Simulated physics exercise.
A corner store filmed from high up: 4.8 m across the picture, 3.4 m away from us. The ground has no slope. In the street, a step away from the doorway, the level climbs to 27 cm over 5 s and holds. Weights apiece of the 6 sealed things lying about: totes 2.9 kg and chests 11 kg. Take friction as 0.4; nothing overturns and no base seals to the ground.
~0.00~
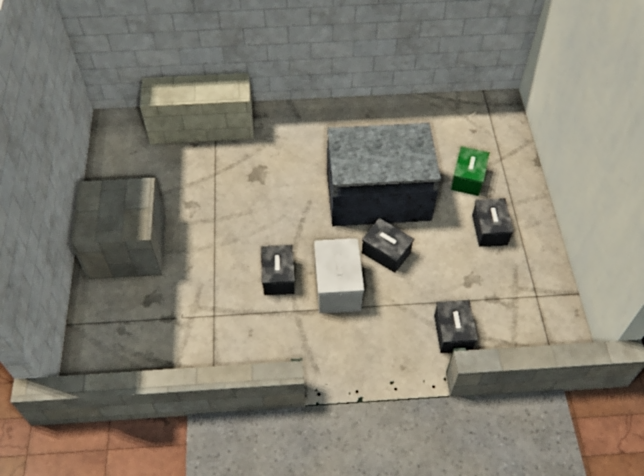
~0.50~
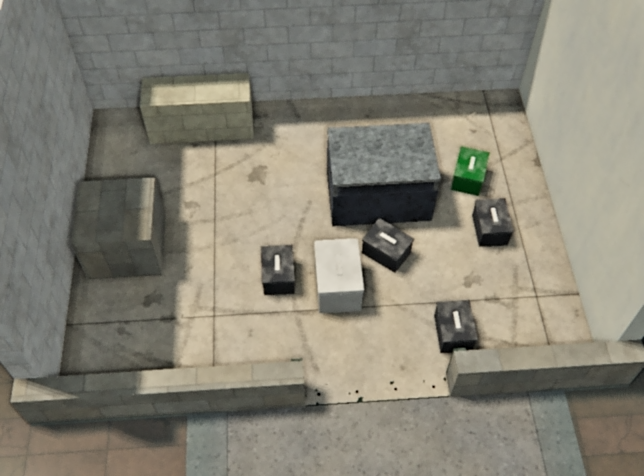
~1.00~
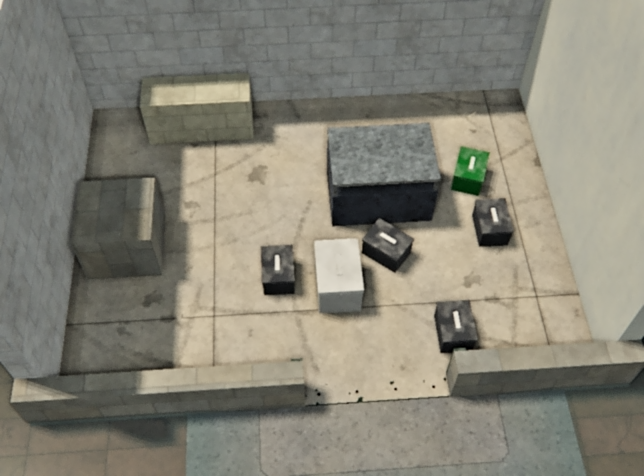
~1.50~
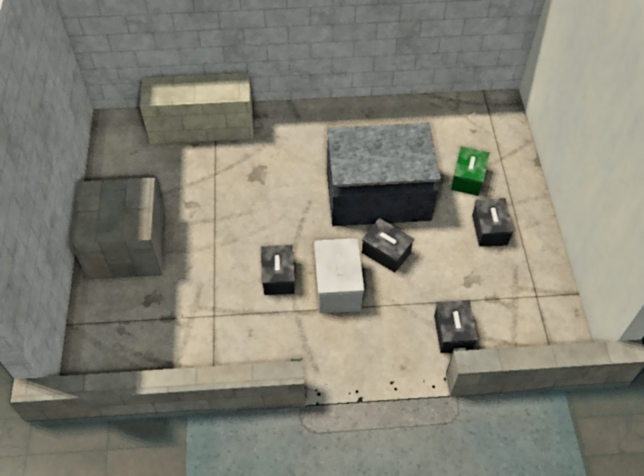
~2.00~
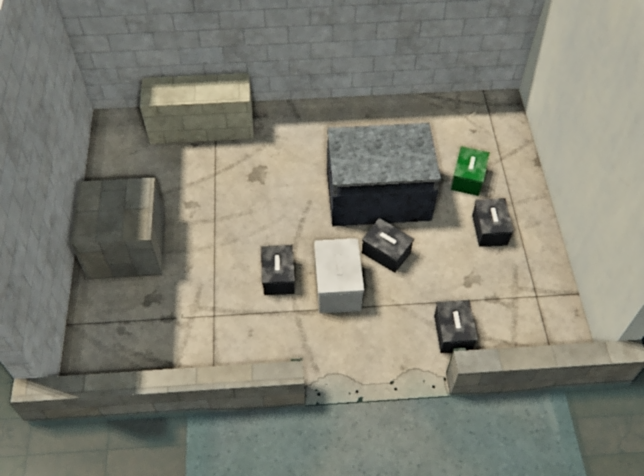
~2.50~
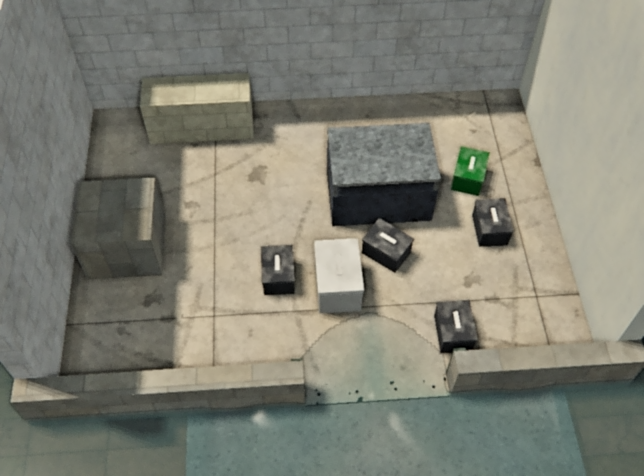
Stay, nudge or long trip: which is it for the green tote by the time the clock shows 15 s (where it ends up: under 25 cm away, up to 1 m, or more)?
Green tote is nudged along.
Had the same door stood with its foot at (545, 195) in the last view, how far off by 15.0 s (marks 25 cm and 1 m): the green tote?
In that case the green tote travels far.
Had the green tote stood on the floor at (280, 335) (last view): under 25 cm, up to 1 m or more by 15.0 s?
It slides a little.
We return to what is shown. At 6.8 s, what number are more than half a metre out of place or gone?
I count 5.
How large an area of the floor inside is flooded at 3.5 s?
About 2.0 m2.
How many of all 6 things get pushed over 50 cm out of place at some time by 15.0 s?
I count 6.
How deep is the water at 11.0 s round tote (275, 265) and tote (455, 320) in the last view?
About 20 and 9 cm.
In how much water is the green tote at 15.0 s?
About 19 cm.
After 3.5 s the green tote is near (472, 164), 0.0 m from its start, aground; 0 afloat.
After 6.8 s the green tote is near (447, 111), 0.7 m from its start, aground; 4 afloat.
After 11.0 s the green tote is near (475, 131), 0.4 m from its start, afloat; 6 afloat.
After 15.0 s the green tote is near (495, 105), 0.7 m from its start, afloat; 6 afloat.
